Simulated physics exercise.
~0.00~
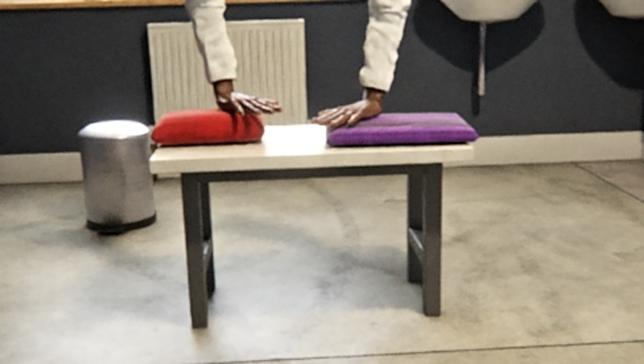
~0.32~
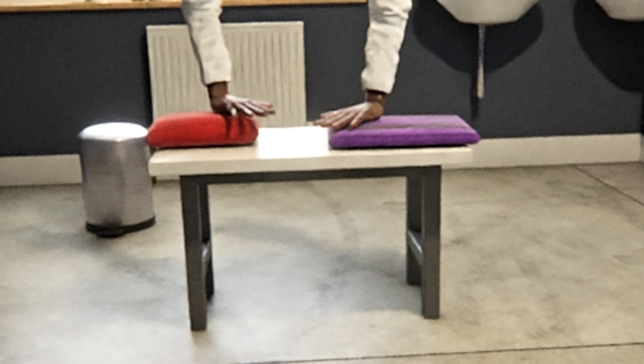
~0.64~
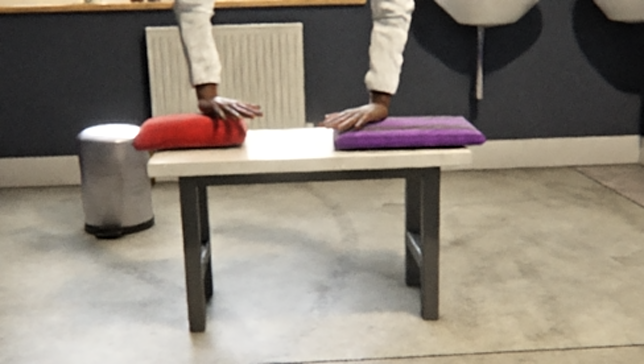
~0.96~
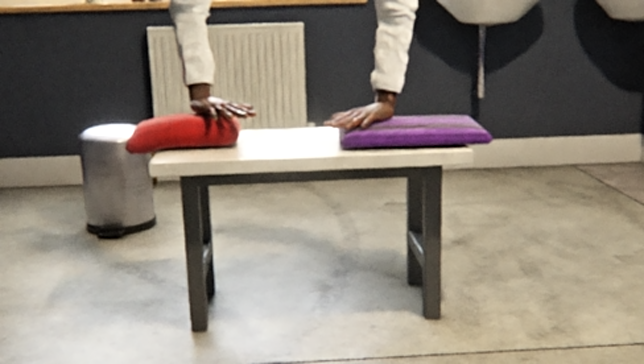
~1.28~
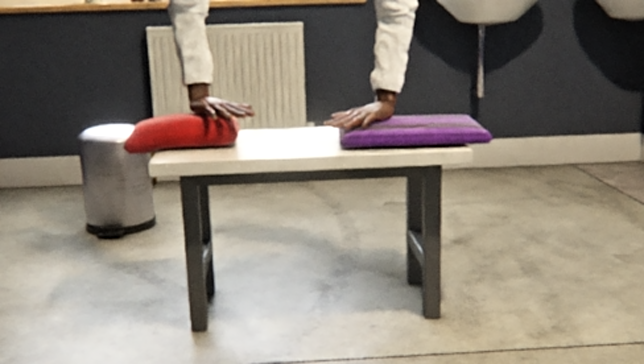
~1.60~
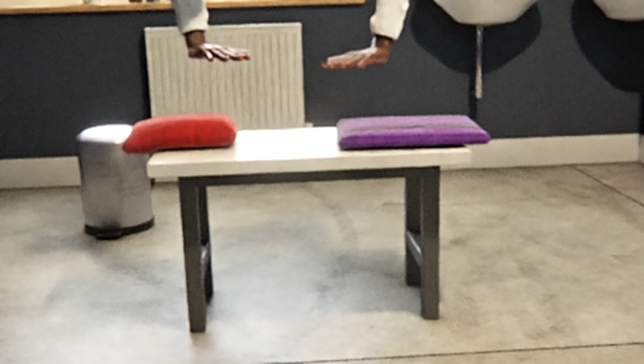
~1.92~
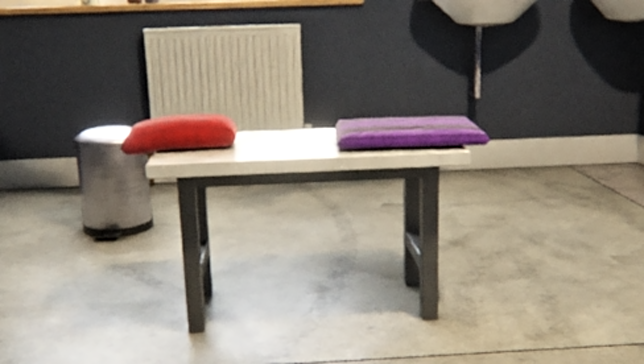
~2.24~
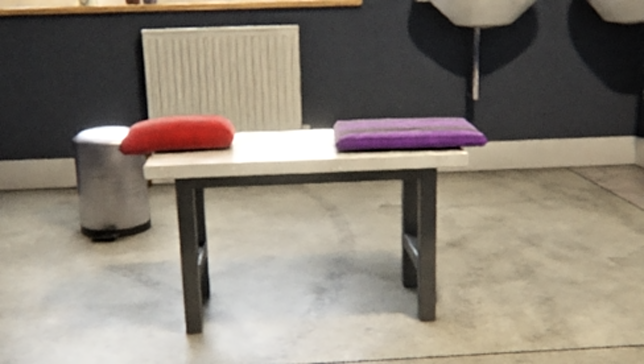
A red cushion-like bag and a purple pad were pushed a little way apart on a small white-topped table by two hands, the red one ending slightly over the left edge, before the hands lifted away and both stayed put.
